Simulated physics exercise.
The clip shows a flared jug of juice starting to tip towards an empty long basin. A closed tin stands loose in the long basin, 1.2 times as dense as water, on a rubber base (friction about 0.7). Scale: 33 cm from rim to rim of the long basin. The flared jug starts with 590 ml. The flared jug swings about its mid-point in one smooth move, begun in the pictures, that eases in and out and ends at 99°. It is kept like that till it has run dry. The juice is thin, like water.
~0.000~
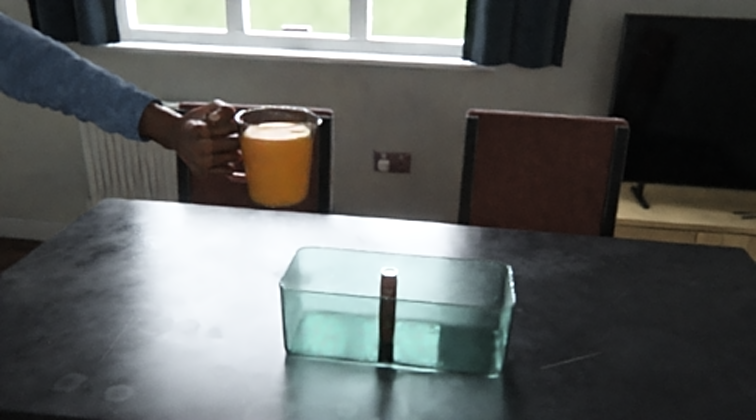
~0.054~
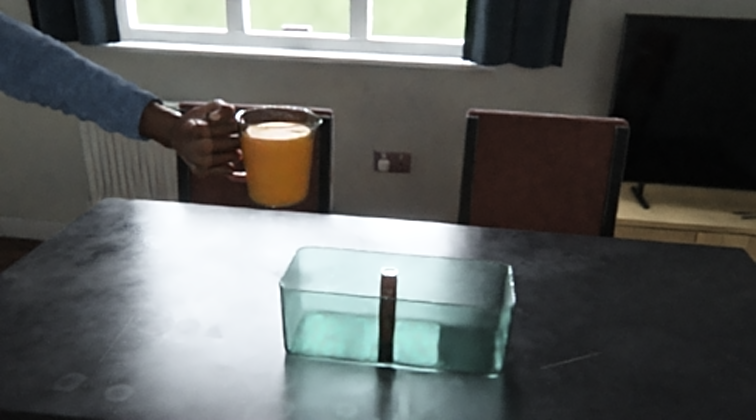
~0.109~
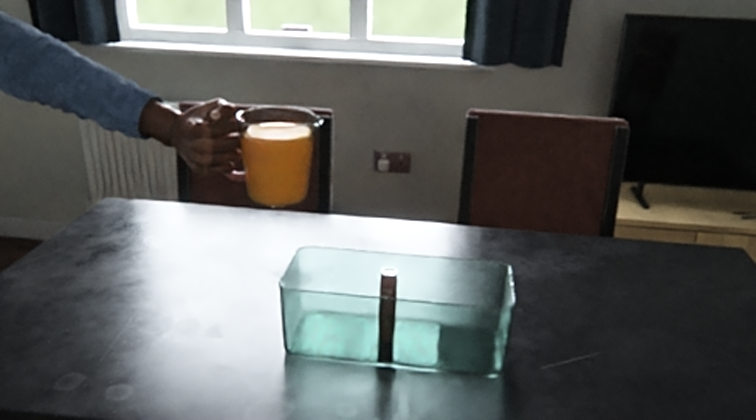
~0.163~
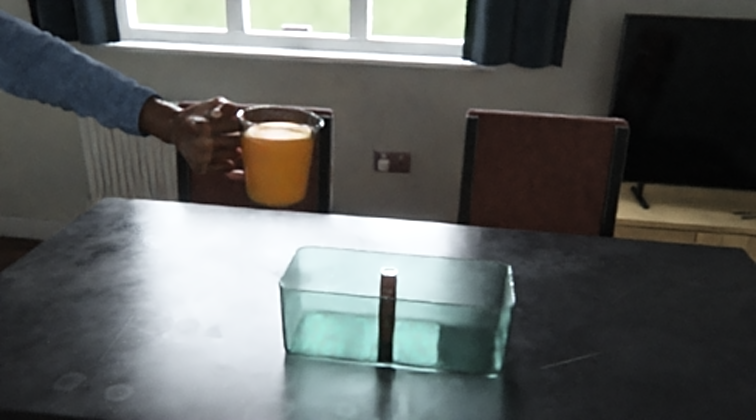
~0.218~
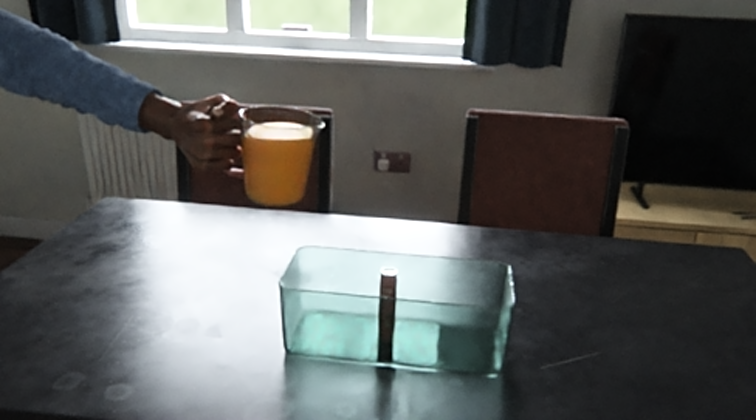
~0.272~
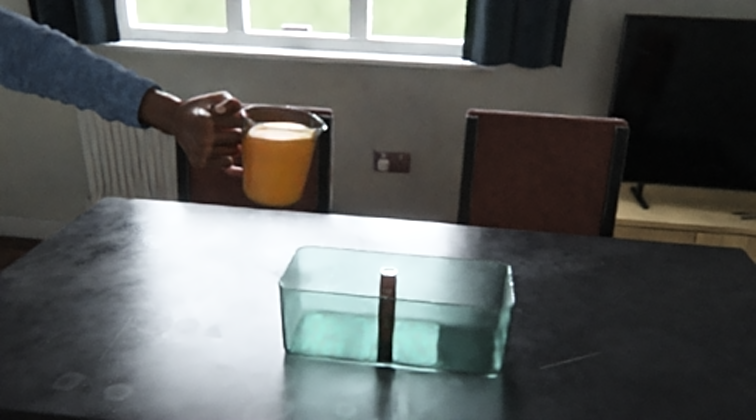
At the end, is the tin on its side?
The tin falls.
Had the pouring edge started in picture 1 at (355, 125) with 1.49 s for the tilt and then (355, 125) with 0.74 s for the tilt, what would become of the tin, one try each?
First it remains upright; then it stays up.
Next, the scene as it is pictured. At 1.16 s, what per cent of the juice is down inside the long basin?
About 38 per cent.
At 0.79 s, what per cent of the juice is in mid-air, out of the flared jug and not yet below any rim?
About 10 per cent.
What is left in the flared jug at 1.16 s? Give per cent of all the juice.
Some 38 per cent.
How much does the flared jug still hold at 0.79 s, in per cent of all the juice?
About 88 per cent.
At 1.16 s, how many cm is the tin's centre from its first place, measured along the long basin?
About 2 cm.
By 0.79 s the tilt is 54° and 89 per cent is still to pour; the tin stands where it began.
By 1.16 s the tilt is 88° and 38 per cent is still to pour; the tin leans 21°.
By 1.56 s the tilt is 99° and 3 per cent is still to pour; the tin lies on its side.
By 1.99 s the tilt is 99° and 0 per cent is still to pour; the tin lies on its side.
At rest the tin lies on its side.
